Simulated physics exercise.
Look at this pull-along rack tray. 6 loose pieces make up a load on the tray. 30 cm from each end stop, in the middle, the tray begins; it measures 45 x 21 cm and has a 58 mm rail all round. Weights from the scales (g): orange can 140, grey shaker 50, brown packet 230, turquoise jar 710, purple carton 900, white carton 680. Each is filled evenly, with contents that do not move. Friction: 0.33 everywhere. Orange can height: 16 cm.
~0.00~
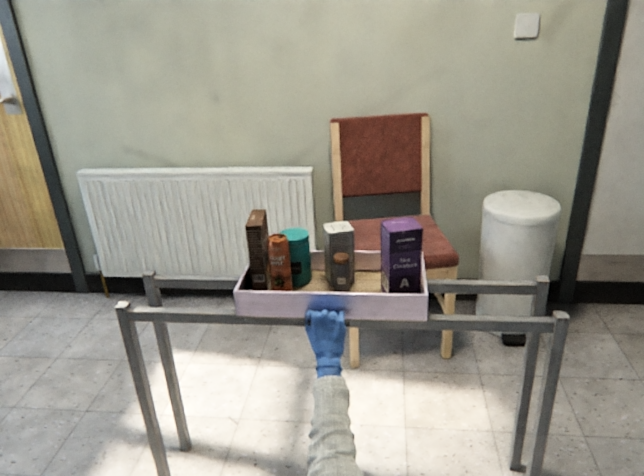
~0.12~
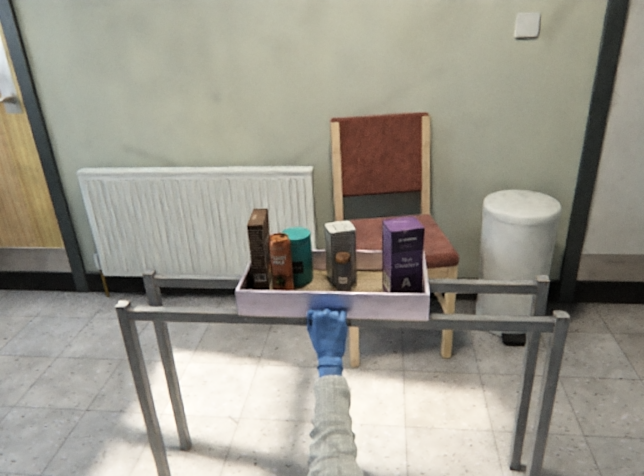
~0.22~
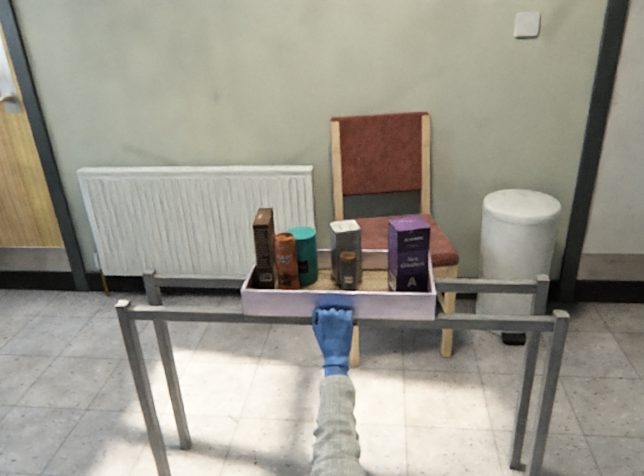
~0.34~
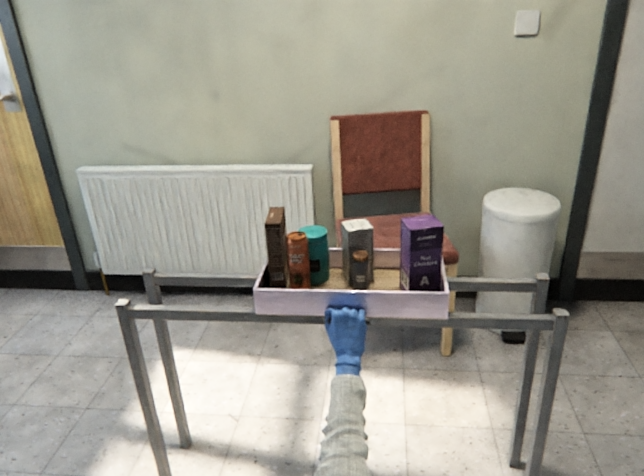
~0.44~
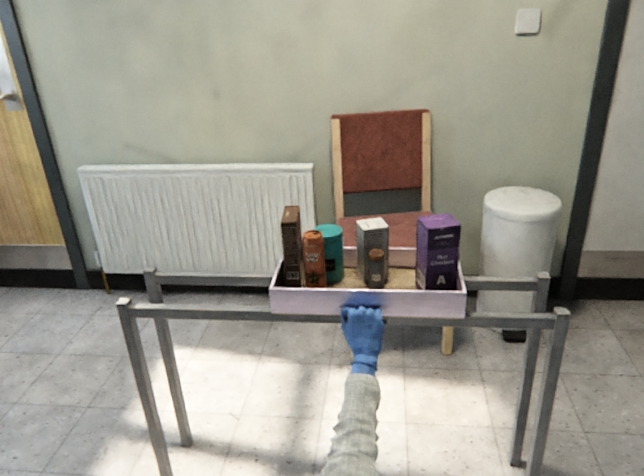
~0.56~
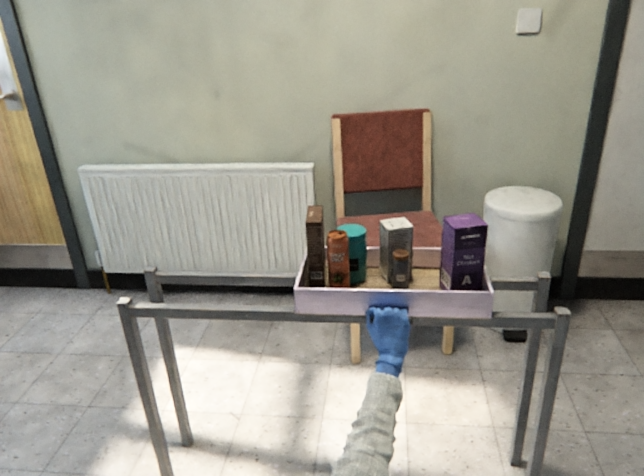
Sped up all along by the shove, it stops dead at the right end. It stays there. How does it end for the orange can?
The orange can ends up knocked down.
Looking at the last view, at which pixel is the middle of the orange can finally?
At pixel (462, 295) or so, give or take.
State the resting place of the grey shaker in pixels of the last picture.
It finishes around (501, 271).
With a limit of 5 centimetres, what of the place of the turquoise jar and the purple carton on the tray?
Turquoise jar: Is displaced. Purple carton: Remains in place.
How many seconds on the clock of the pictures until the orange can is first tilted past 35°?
Near 1.0 s.
Around 0.86 s, tray 30 cm right; orange can shifted 5 cm near (420, 264); brown packet at 9° to upright; white carton shifted 5 cm.
Around 0.96 s, tray 30 cm right; orange can at 25° to upright near (439, 263); brown packet at 29° to upright; white carton shifted 8 cm.
Around 1.06 s, tray 30 cm right; orange can at 63° to upright near (459, 272); brown packet at 31° to upright; grey shaker at 4° to upright.
Finally (1.8 s), on their side or leaning hard on the tray, orange can; not toppled but over 5 cm from the start, grey shaker, brown packet, turquoise jar and white carton; the last one still in place (within 5 cm). In the last view, orange can near (462, 295).
